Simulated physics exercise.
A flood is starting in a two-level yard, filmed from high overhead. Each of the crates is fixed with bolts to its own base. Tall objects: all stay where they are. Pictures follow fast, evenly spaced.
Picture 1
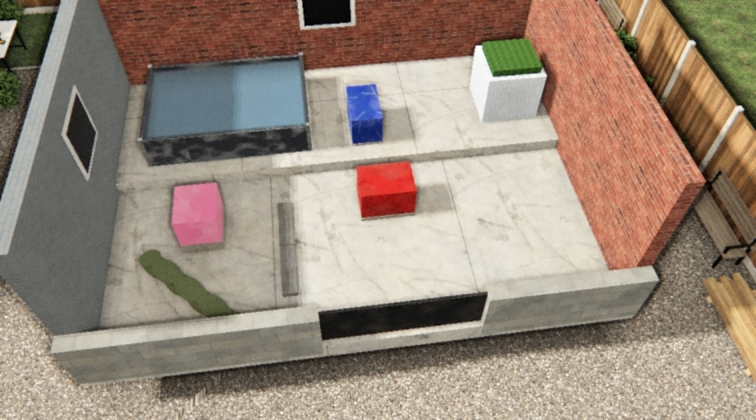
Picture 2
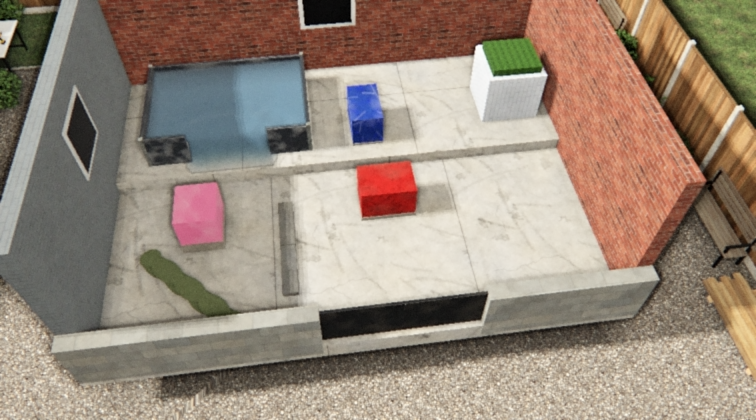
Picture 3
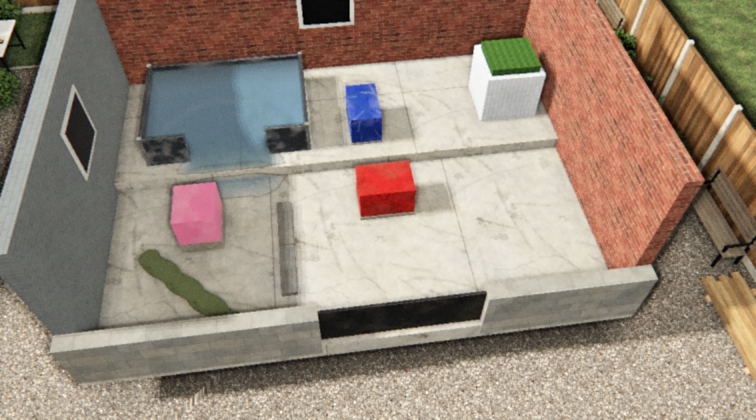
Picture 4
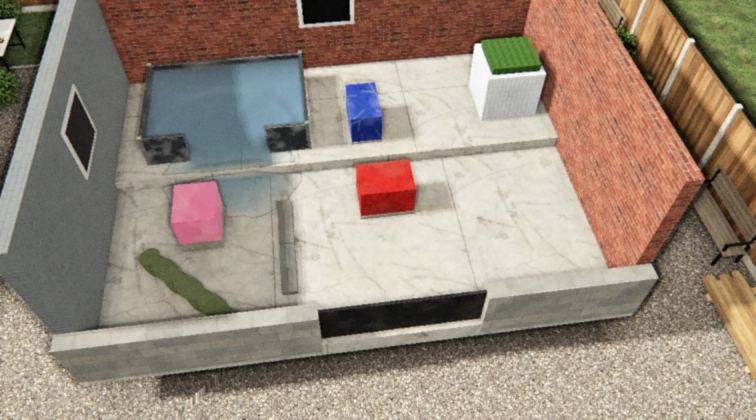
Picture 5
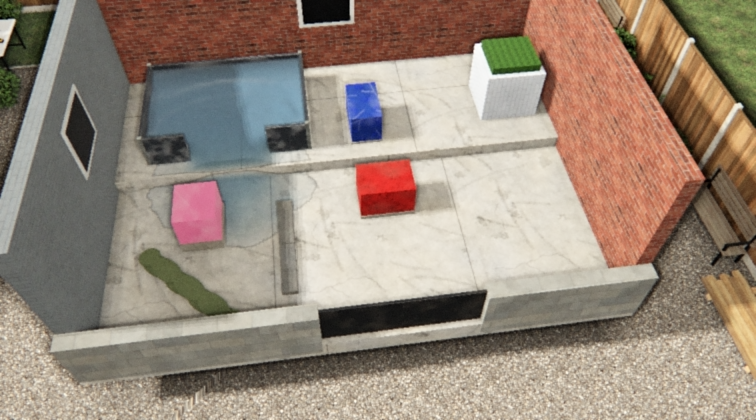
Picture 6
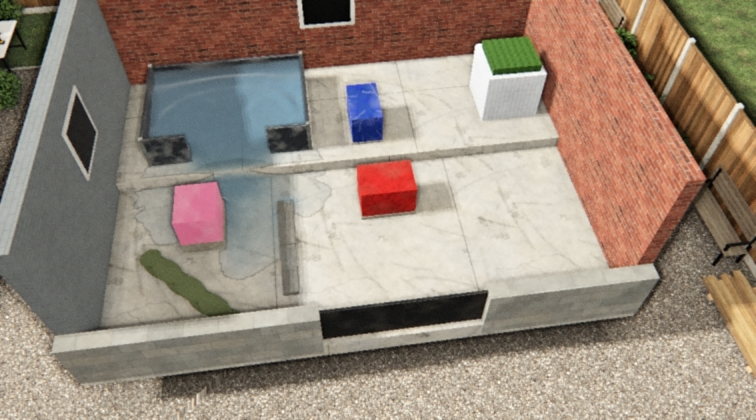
Water poured through a gap that opened in the front of the dark-walled tank, ran down onto the lower level of the yard, and spread around the pink block and toward the red one.
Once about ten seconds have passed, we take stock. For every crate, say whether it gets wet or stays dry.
Pink crate: Wet; blue crate: Dry; red crate: Wet.
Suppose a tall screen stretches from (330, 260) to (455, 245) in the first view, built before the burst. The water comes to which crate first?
That would be the pink one.
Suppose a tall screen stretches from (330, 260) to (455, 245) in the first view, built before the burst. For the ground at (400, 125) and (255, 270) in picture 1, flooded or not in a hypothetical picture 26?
In order, I'd call them bare and inundated.
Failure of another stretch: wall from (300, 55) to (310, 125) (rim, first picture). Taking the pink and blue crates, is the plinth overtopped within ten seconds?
Pink stays dry; blue is topped.
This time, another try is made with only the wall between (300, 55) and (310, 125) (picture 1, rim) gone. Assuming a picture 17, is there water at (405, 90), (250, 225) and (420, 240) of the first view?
First spot drenched, second unwetted, third unwetted.
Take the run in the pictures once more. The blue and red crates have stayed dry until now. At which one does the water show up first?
The crate marked red, then.
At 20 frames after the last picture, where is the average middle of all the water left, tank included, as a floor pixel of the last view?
Centre: Close to (251, 203).
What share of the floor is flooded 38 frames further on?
That's roughly 60 per cent.
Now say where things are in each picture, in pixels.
The first picture shows still water in the tank at (227, 98).
In the second picture, water pours out at (230, 150) and has run to (273, 158).
In the third picture, the front is at a hidden place, out from the gap at (229, 150).
In the fourth picture, water pours out at (229, 150) and has run to a hidden place.
In the fifth picture, the front is at (251, 241), out from the gap at (229, 149).
In the sixth picture, the front is at (248, 271), out from the gap at (230, 149).
A moment on, water covers 20 % of the floor; the pink crate water round its plinth, the blue crate not reached, the red crate water round its plinth.
Next, water covers 35 % of the floor; the pink crate water round its plinth, the blue crate not reached, the red crate water round its plinth.
Then, water covers 45 % of the floor; the pink crate water round its plinth, the blue crate not reached, the red crate water round its plinth.
Later, water covers 60 % of the floor; the pink crate water round its plinth, the blue crate not reached, the red crate water round its plinth.
In the end, water covers 65 % of the floor; the pink crate was topped, the blue crate stayed above the water, the red crate was topped.
